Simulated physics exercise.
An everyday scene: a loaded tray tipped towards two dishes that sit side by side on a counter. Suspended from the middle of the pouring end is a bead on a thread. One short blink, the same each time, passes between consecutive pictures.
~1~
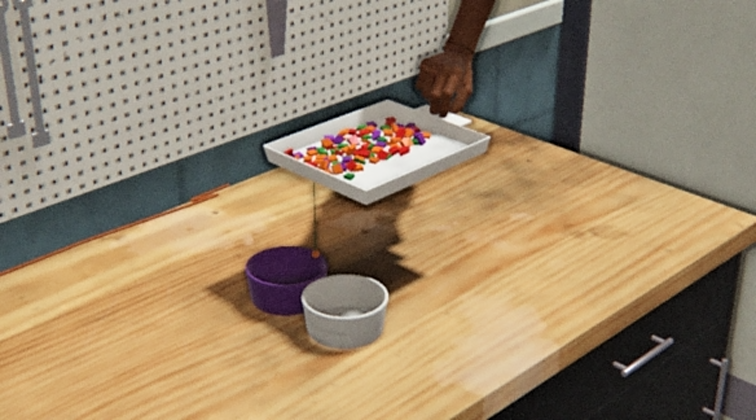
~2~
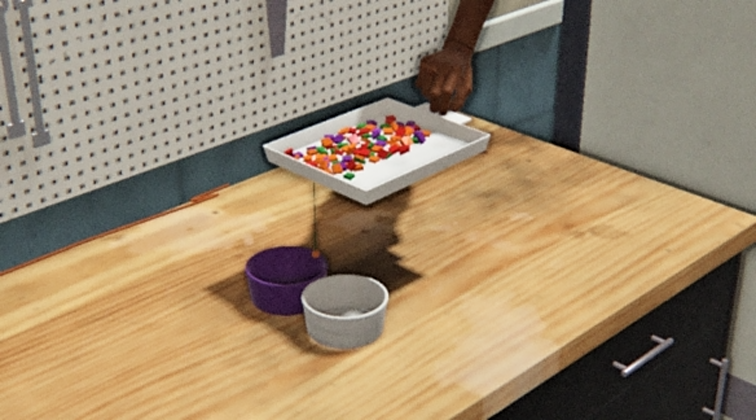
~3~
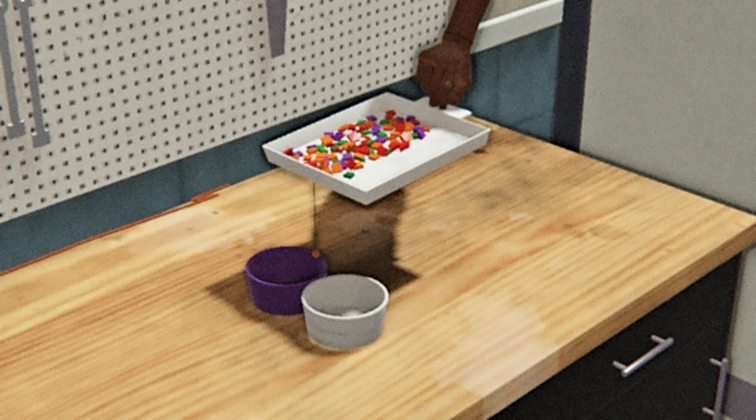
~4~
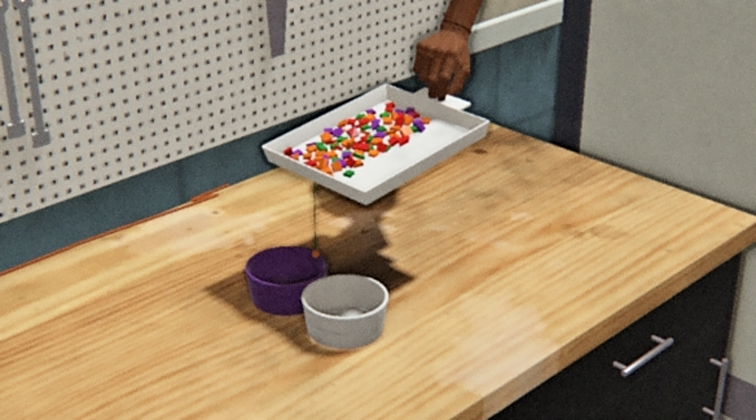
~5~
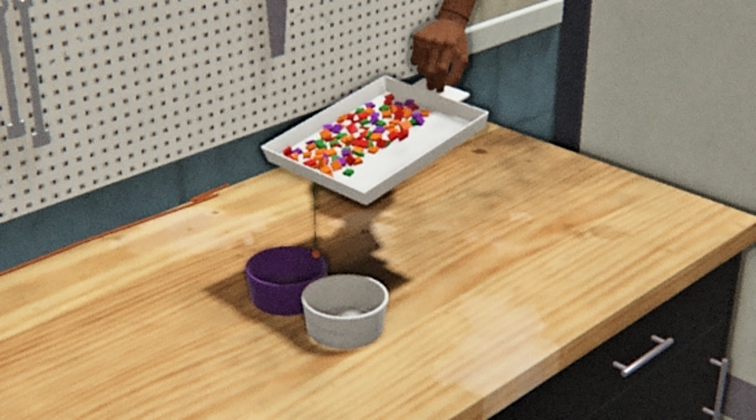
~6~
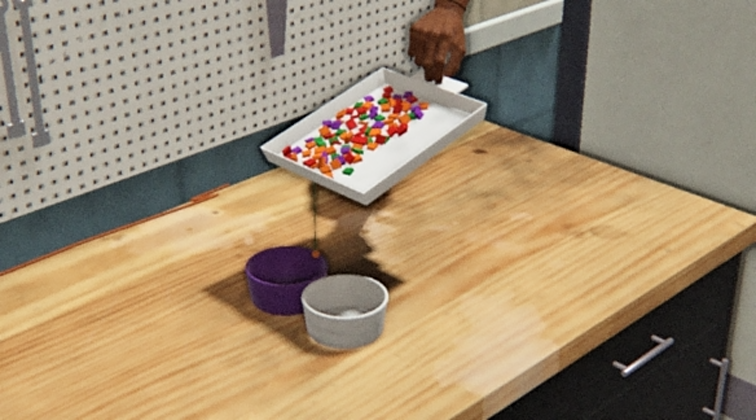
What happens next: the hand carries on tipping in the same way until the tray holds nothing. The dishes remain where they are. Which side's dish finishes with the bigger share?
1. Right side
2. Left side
Answer: 2.
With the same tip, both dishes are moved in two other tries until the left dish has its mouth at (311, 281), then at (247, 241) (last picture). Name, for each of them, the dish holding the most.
Case one: The dish at left. Case two: The dish at right.
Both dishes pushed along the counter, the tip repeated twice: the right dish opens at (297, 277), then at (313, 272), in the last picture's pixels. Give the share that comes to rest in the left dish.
About 20 and 10 per cent.
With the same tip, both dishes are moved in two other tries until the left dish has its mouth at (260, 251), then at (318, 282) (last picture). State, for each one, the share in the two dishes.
Close to 70 %, followed by close to 40 %.
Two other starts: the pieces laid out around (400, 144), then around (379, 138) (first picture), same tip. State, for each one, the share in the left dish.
Estimate: 50 % first, 50 % second.
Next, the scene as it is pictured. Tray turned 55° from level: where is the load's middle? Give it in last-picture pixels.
(314, 146).
Soon, tray tipped steeply; all on the tray.
A while on, tray tipped right over; most on the tray; a stray few in the right dish; a small part in the left dish; a stray few outside both; a stray few in the air.
Towards the end, tray tipped past a quarter turn; about a quarter in the right dish; about half in the left dish; about a third outside both.
Finally, tray tipped past a quarter turn; about a quarter in the right dish; about half in the left dish; about a third outside both.
